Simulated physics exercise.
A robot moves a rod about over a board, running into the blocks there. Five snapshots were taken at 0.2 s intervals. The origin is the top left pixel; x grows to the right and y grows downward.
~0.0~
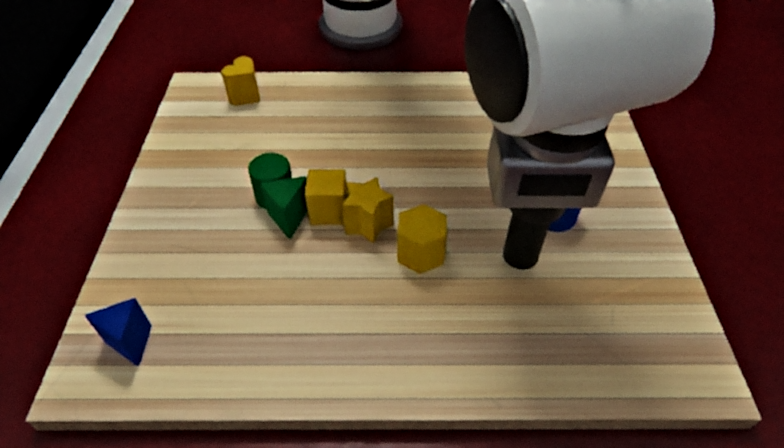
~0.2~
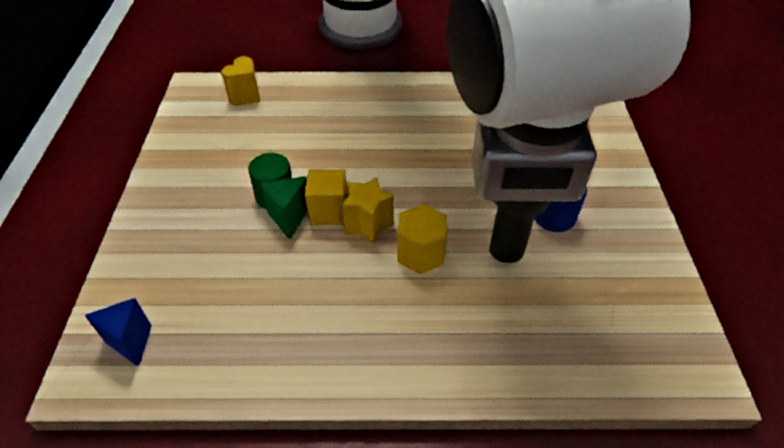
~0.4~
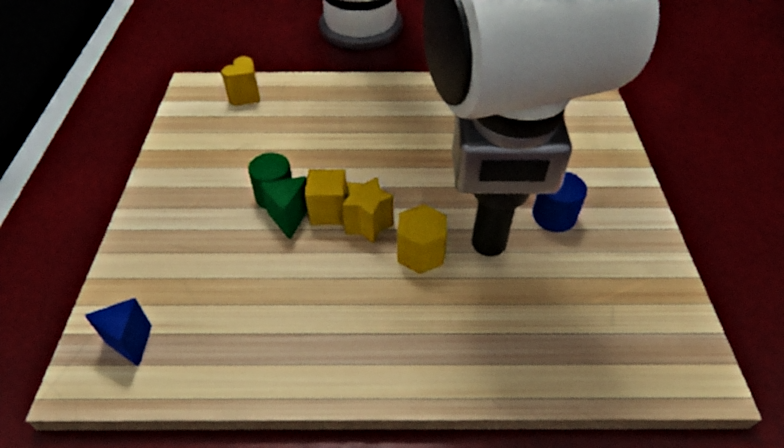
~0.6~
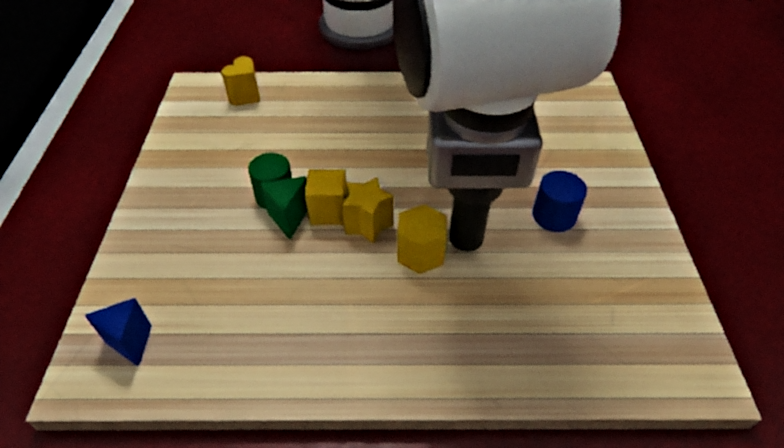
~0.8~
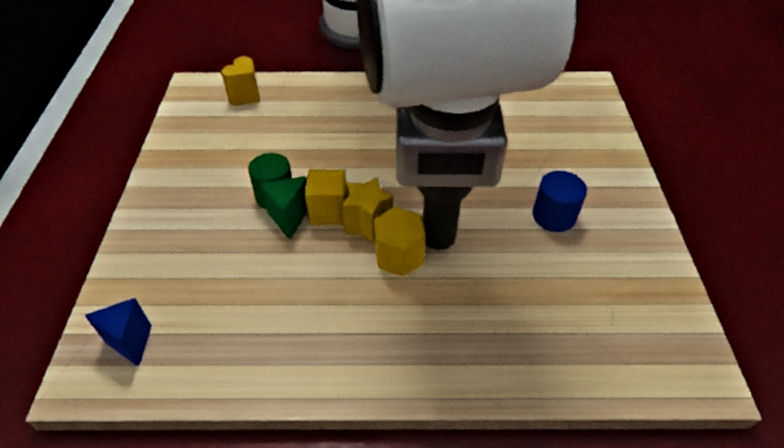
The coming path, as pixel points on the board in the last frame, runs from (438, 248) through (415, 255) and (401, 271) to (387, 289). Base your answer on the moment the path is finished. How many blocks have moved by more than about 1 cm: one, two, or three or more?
The result: One block.
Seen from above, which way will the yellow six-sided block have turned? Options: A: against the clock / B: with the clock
B: With the clock.
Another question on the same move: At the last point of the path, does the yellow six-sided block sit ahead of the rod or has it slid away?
The rod has lost it.
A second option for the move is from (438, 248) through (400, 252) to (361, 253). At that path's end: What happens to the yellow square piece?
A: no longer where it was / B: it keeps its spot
The correct letter is A.
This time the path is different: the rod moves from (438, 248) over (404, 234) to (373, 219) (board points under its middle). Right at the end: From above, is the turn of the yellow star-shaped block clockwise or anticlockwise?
Prediction: Clockwise.
The first path, step by step. Halfway along, rod at (408, 252); yellow six-sided block at (365, 237), turned 15° clockwise.
At the end, rod at (387, 279); yellow star-shaped block not moved; yellow six-sided block at (343, 247), turned 55° clockwise.
